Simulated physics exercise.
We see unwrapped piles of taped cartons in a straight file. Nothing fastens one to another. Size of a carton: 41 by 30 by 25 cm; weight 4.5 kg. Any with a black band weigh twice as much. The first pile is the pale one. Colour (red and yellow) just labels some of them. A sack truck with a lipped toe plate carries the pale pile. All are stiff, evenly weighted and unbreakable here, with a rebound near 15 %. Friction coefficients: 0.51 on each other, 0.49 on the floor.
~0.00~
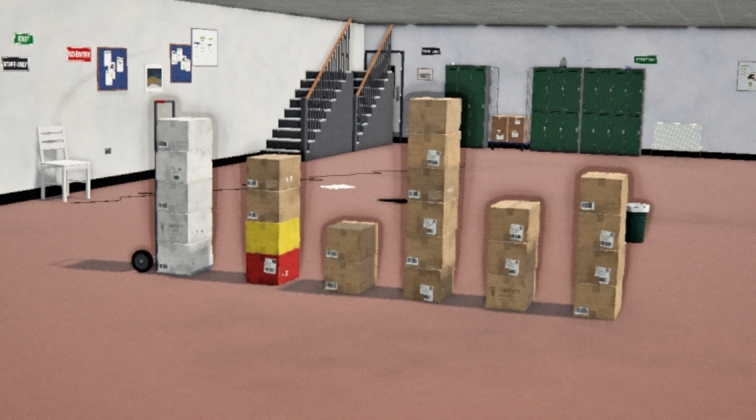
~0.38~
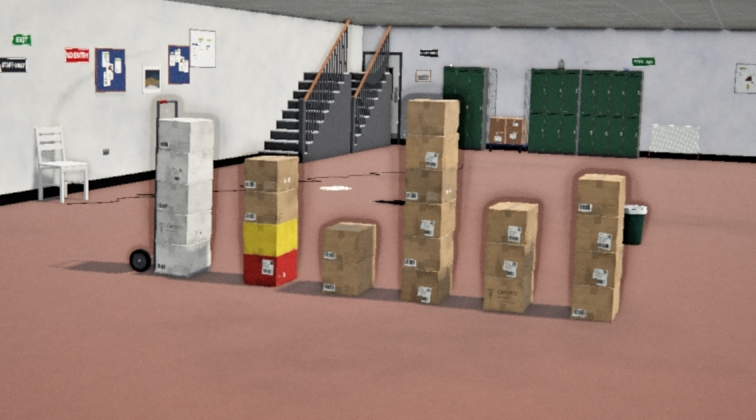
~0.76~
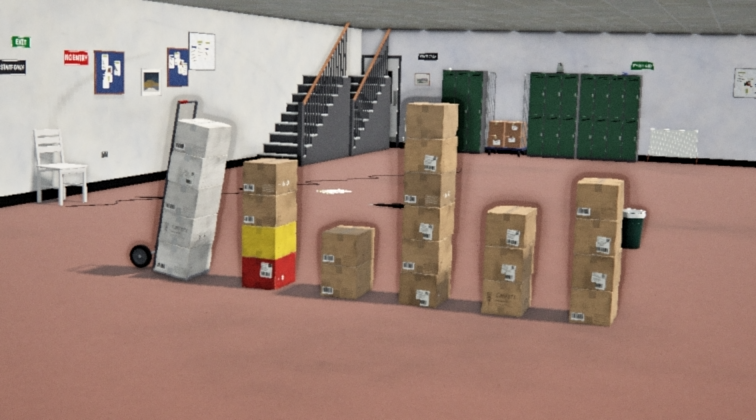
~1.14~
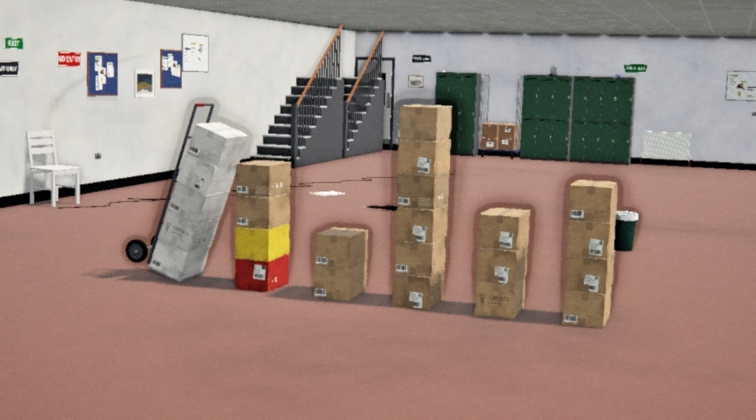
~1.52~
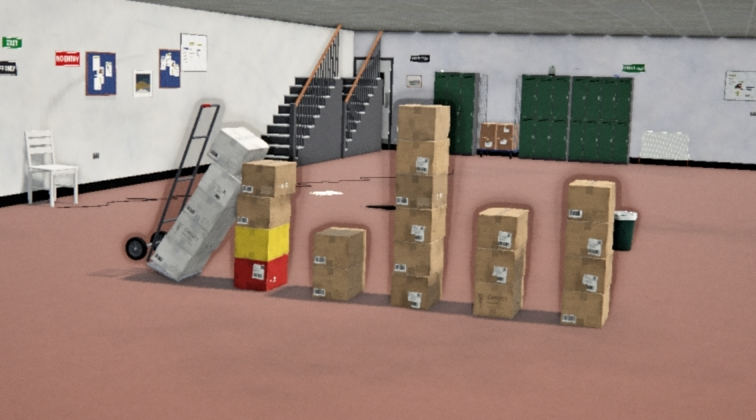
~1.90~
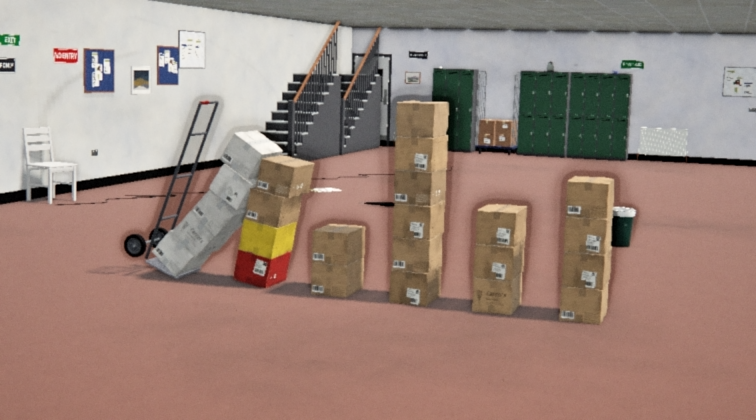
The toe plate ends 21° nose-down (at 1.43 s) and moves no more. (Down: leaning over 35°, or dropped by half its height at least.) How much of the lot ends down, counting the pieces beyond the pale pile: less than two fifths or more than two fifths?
It comes to fewer than two in five.
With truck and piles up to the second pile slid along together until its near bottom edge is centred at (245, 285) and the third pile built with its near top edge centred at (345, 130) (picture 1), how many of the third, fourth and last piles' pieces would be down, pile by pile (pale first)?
Then third 5, fourth 6, last 4.
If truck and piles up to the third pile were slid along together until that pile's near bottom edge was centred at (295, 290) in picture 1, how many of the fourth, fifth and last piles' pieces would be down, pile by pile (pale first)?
Then fourth 0, fifth 0, last 0.
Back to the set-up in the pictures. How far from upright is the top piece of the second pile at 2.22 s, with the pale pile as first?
About 30°.
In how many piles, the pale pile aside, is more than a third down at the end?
1 of them.
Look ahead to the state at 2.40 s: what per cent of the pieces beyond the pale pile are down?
At that moment 20 per cent.
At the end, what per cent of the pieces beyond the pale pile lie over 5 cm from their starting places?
It is 30 per cent.
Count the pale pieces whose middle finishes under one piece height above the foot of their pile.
The count is 2.
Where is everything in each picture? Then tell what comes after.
In the first frame (pixels give the middle of a visible side), truck frame (156, 136) 0° forward; yellow carton (262, 238); red carton (262, 270); none of the others has stirred.
In the second frame, truck frame (158, 136) 2° forward; yellow carton (260, 239).
In the third frame, truck frame (174, 136) 10° forward, top of the pale pile leaning 10°; yellow carton (259, 242); none of the others has stirred.
In the fourth frame, truck frame (186, 138) 18° forward, top of the pale pile leaning 20°; yellow carton (252, 244); none of the others has stirred.
In the fifth frame, truck frame (191, 138) 21° forward, top of the pale pile leaning 31°; yellow carton (251, 244); one has shifted.
In the sixth frame, truck frame (189, 135) 21° forward, top of the pale pile leaning 32°; yellow carton (257, 239) 11° from how it stood; red carton (252, 269) 11° from how it stood; steepest lean 11°, the carton at (275, 178); movement in 4 of them.
After 2.04 s, 5 of the pale pile down; none of the 19 other cartons down, 4 disturbed; yellow carton 16° from how it stood; red carton 16° from how it stood.
After 2.22 s, 5 of the pale pile down; none of the 19 other cartons down, 4 disturbed; yellow carton 29° from how it stood; red carton 29° from how it stood.
After 2.40 s, 5 of the pale pile down; 4 of the 19 other cartons down; red carton 46° from how it stood; yellow carton 46° from how it stood.
After 2.64 s, 5 of the pale pile down; 3 of the 19 other cartons down; red carton 50° from how it stood; yellow carton 50° from how it stood, 11 cm lower.
In the end (3.1 s), 5 of the pale pile down; 4 of the 19 other cartons down; yellow carton 50° from how it stood, 12 cm lower; red carton 50° from how it stood. That is 21 per cent. From the last view, middles, yellow carton near (309, 256), red carton near (277, 261).
